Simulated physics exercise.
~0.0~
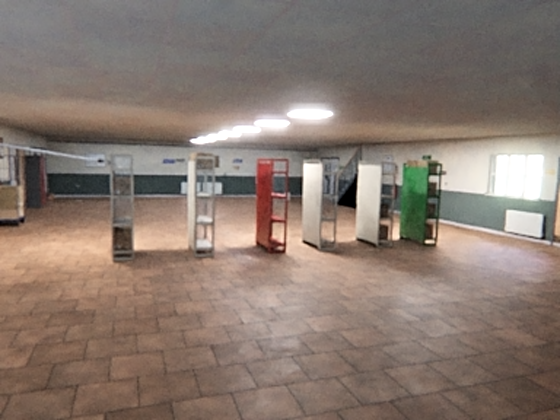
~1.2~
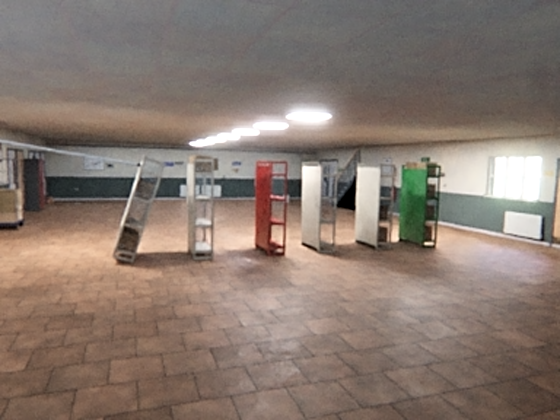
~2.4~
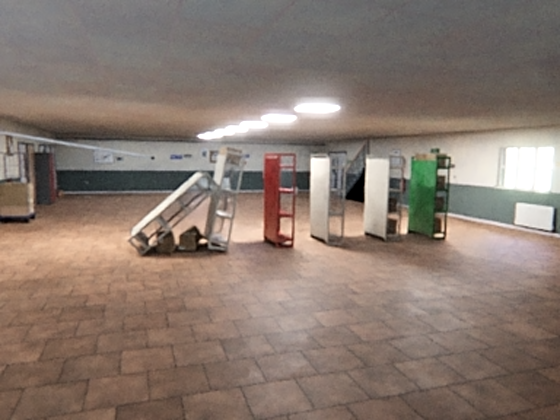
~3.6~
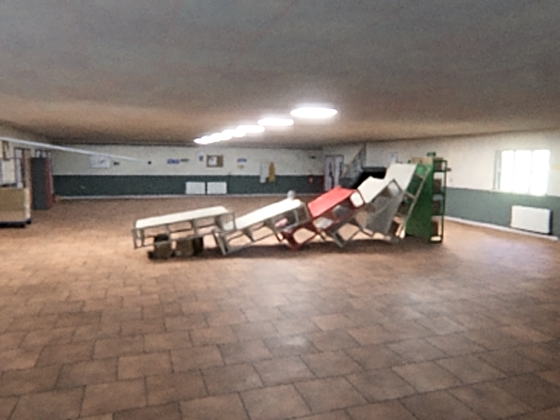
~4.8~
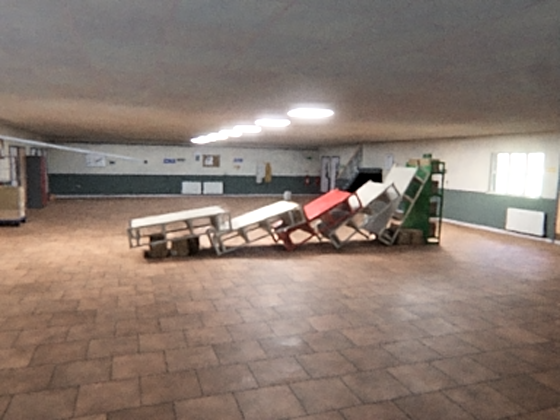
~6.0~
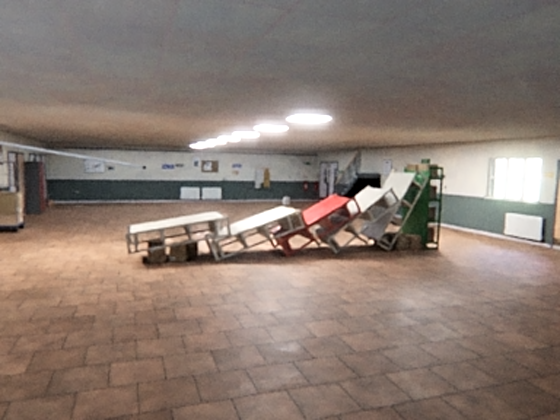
The leftmost of six freestanding shelving racks in a tiled hall tips to the right into its neighbour, spilling boxes and toppling the line in turn, until five racks lie or lean in a slanted row, the red one among them, against the green rack still standing at the right end.
